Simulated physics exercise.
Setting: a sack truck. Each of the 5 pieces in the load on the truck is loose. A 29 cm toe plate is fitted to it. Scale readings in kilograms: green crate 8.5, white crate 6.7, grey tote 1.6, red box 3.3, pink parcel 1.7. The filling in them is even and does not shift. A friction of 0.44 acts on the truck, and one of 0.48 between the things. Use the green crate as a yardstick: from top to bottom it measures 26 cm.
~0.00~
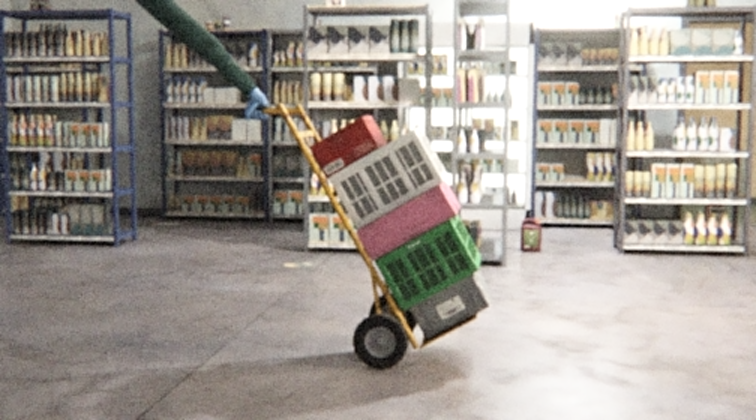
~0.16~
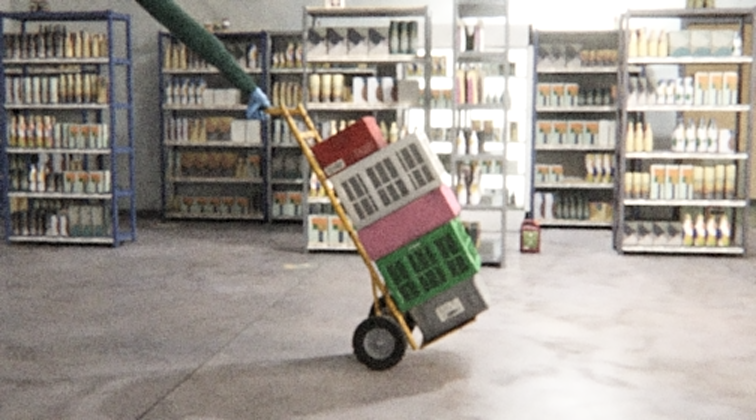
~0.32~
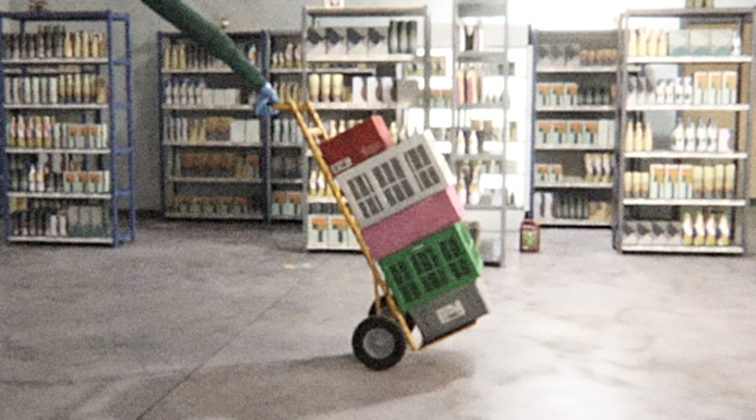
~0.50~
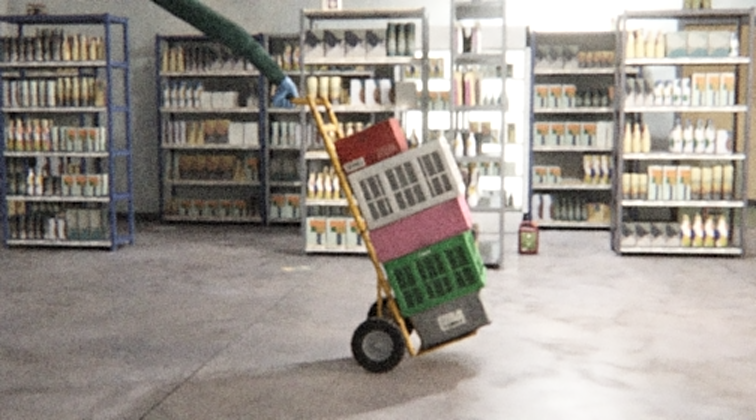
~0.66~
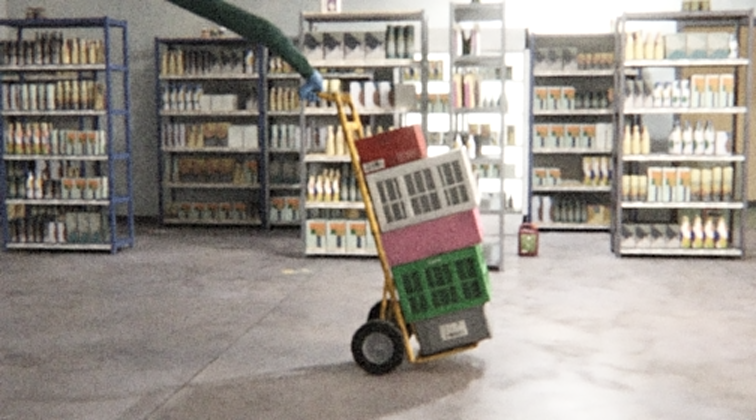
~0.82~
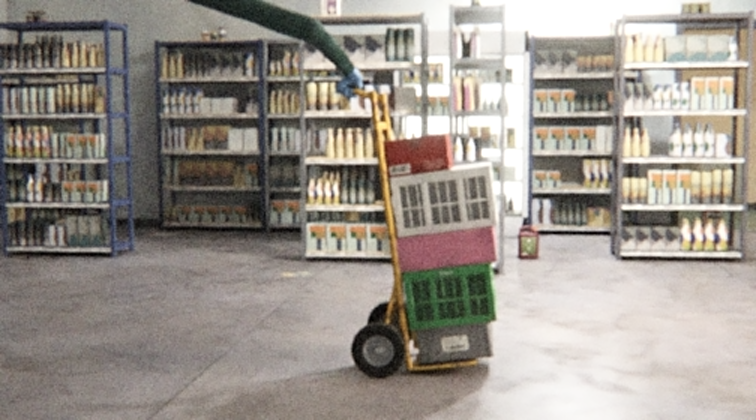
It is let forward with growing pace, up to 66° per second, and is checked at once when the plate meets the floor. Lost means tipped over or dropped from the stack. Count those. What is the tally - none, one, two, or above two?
The tally is above two.
Around 1.42 s, truck upright; white crate tipped 14° against what carries it near (504, 208); green crate tipped 14° against what carries it near (475, 294); red box tipped 14° against what carries it.
Around 2.62 s, truck upright; white crate and red box now dropped from the stack; green crate tipped 40° against what carries it near (509, 294); pink parcel tipped 40° against what carries it.
Around 2.92 s, truck upright; green crate and pink parcel now dropped from the stack; grey tote tipped 75° against what carries it.
Around 3.22 s, truck upright; grey tote on its side.
Finally (3.5 s), dropped from the stack, green crate, white crate, red box and pink parcel; on their side or leaning hard on the truck, grey tote. In the last view, white crate near (747, 345).
